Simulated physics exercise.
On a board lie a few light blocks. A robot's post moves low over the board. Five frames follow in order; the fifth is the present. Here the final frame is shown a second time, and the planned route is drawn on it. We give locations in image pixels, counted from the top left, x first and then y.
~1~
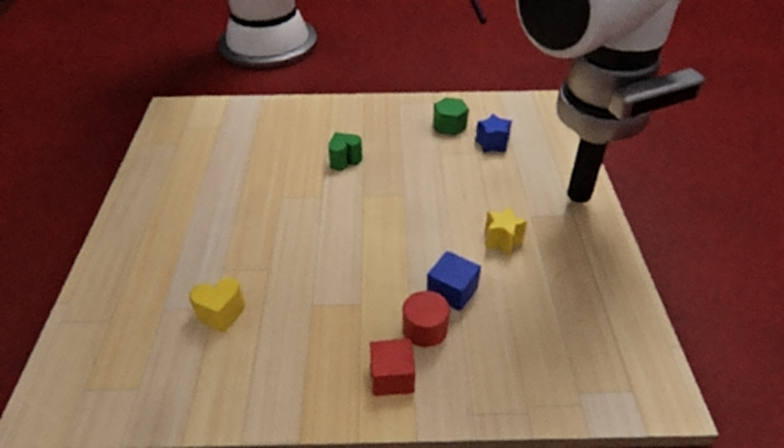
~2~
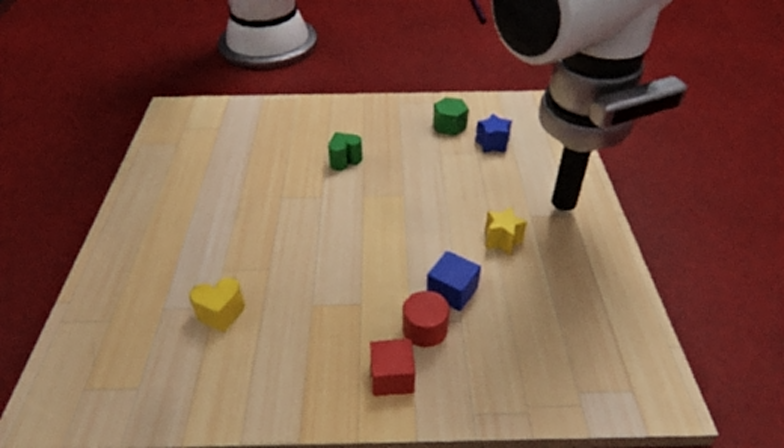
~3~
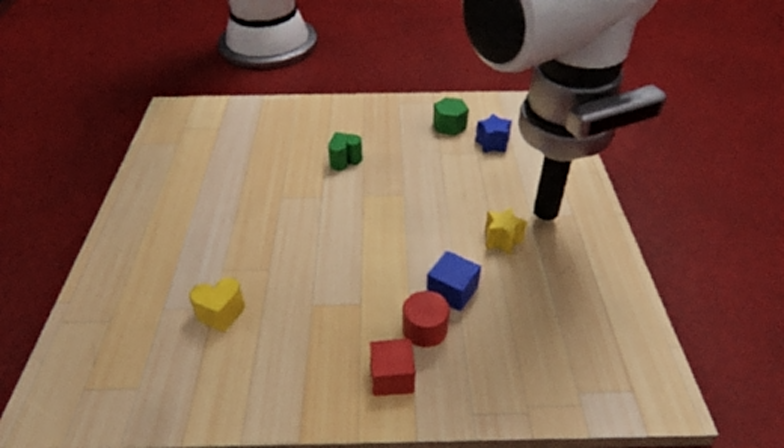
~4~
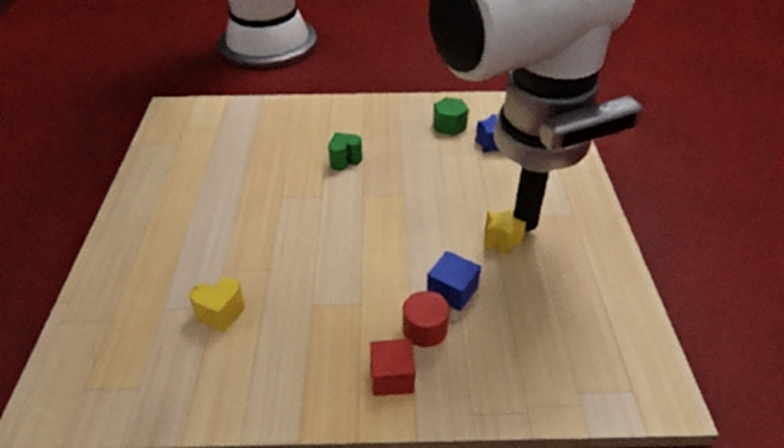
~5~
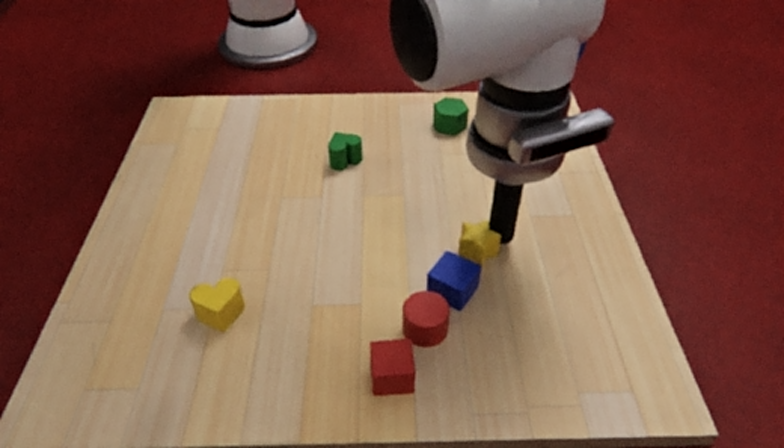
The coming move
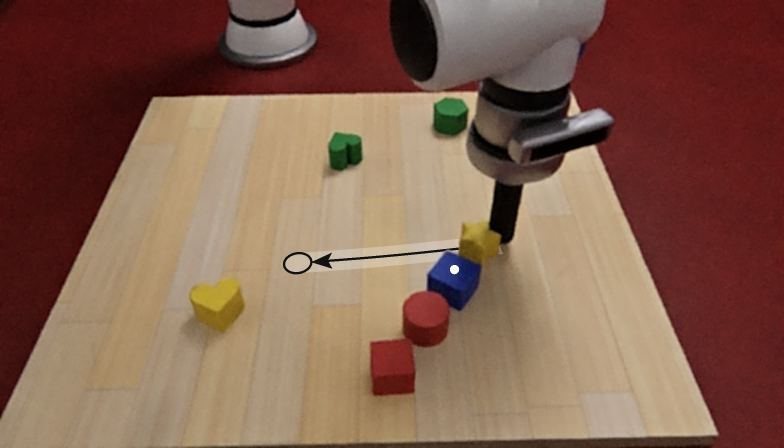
A robot arm with a black post reaches in from the upper right over a pale wooden board on a red floor, seen from a fixed view above. A yellow star, blue cube, red cylinder and red cube form a slanting line right of centre, with a yellow heart at left and green and blue blocks farther back. The post glides down and leftward, meets the star and nudges it a short way left toward the blue cube, while the others stay still.
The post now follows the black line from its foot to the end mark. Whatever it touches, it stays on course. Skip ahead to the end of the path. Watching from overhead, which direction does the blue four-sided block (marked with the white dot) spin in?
Its rotation is counterclockwise.
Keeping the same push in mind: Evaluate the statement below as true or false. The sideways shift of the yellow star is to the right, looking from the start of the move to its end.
False - the claim does not hold.
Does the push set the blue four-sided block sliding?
Yes, that is what happens.
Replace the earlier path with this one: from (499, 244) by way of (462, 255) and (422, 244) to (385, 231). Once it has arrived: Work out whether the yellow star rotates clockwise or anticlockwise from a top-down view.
From above, it looks like the yellow star goes counterclockwise.
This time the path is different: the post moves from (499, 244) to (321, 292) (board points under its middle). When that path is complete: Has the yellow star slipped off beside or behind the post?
My answer is no.
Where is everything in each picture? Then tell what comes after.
The first picture shows post tip at (579, 195); block tops, yellow heart at (215, 293); red cylinder at (426, 308); blue four-sided block at (455, 270); yellow star at (506, 220).
The second picture shows post at (564, 203); blocks unchanged.
The third picture shows post at (546, 212); blocks unchanged.
The fourth picture shows post at (525, 223); blocks unchanged.
The fifth picture shows post at (501, 235); yellow heart at (215, 293); red cylinder at (426, 308); blue four-sided block at (455, 270); yellow star at (479, 232).
Path on the board, from (499, 244) directly to (298, 263); the dot is on the blue four-sided block.
What follows on the original path. One third of the way, post at (433, 242); blue four-sided block at (446, 276), turned 30° anticlockwise; yellow star at (418, 251), turned 45° anticlockwise.
Two thirds of the way, post at (364, 249); red cylinder at (426, 312); blue four-sided block at (445, 277), turned 35° anticlockwise; yellow star at (406, 259), turned 90° anticlockwise.
At the end, post at (296, 254); yellow heart in place; red cylinder at (426, 312); blue four-sided block at (445, 277), turned 35° anticlockwise; yellow star at (406, 259), turned 90° anticlockwise.
